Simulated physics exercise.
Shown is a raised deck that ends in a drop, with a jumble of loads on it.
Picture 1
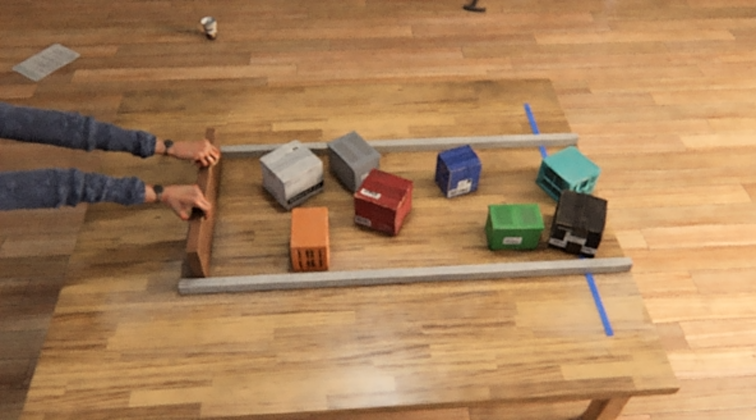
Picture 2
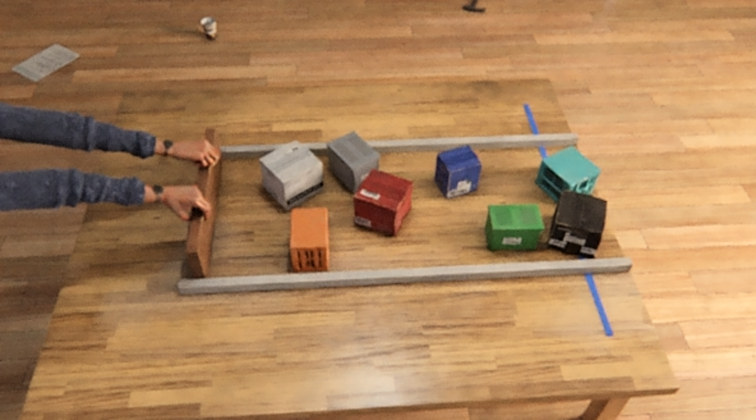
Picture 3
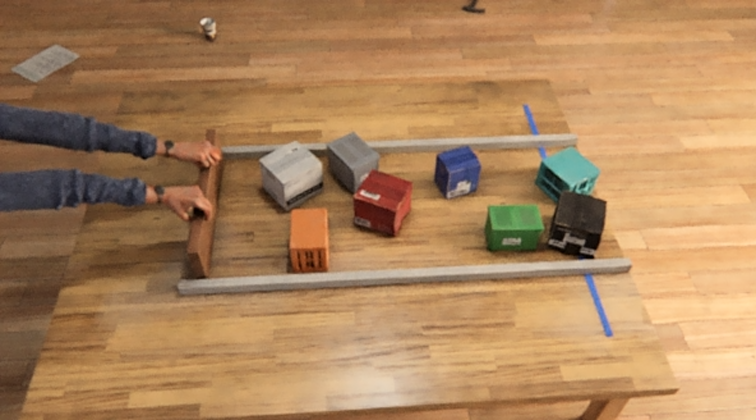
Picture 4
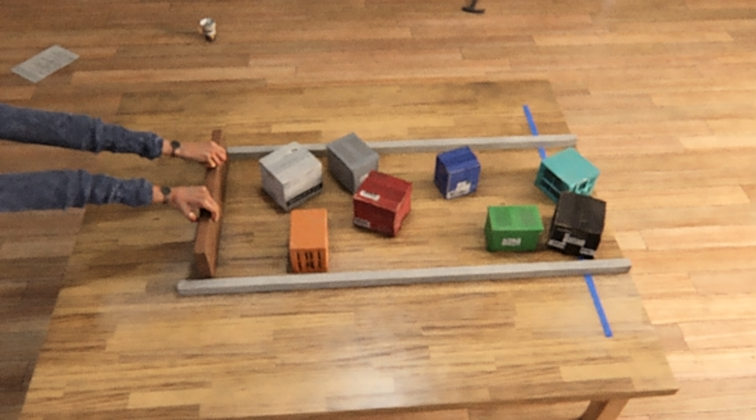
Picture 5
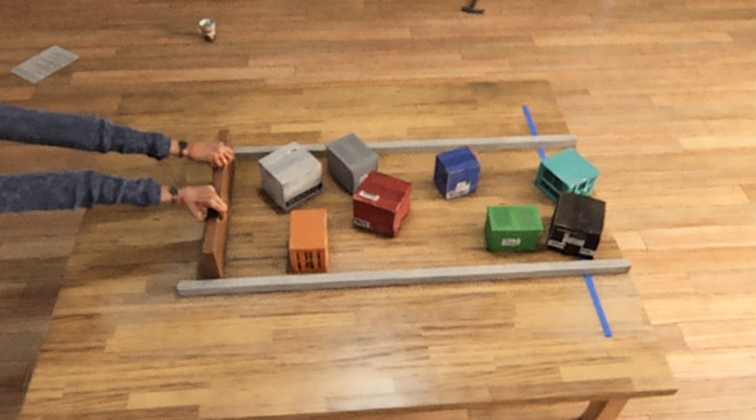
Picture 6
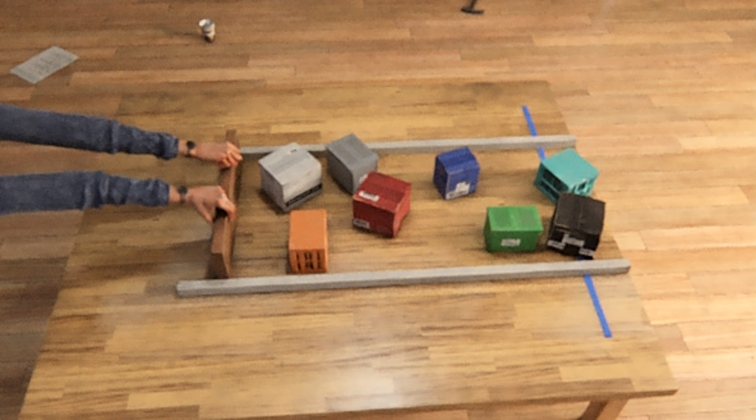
On a wooden table, two hands slide a brown plank slightly right between pale rails, toward colourful crates and parcels sitting still.
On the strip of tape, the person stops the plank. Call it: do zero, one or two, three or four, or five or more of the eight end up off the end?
Five or more end up off it.
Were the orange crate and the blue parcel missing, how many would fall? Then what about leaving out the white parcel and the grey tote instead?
Tally per try: 3 / 3.
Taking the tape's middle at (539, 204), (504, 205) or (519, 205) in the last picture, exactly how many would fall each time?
Down on the ground: 3, 2 and 2.
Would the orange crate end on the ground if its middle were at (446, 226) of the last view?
Put there, it simply leaves the top.
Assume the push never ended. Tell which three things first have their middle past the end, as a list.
It goes the turquoise crate, after that the black parcel, and after that the blue parcel.
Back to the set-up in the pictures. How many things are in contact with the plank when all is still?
It is in contact with 2.
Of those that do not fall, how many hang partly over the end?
As for overhanging, the count is 1.
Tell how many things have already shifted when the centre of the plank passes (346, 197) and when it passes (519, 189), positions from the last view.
At the one place 4, at the other 8.
Early on, none off yet; turquoise crate at rest near (566, 178); black parcel at rest near (576, 225); green tote at rest near (511, 230).
A while later, none off yet; turquoise crate moving near (567, 178); black parcel at rest near (576, 225); green tote travelled a little near (523, 237).
Finally, the number that fall off is five or more; lost, grey tote, red parcel, blue parcel, green tote, black parcel and turquoise crate.
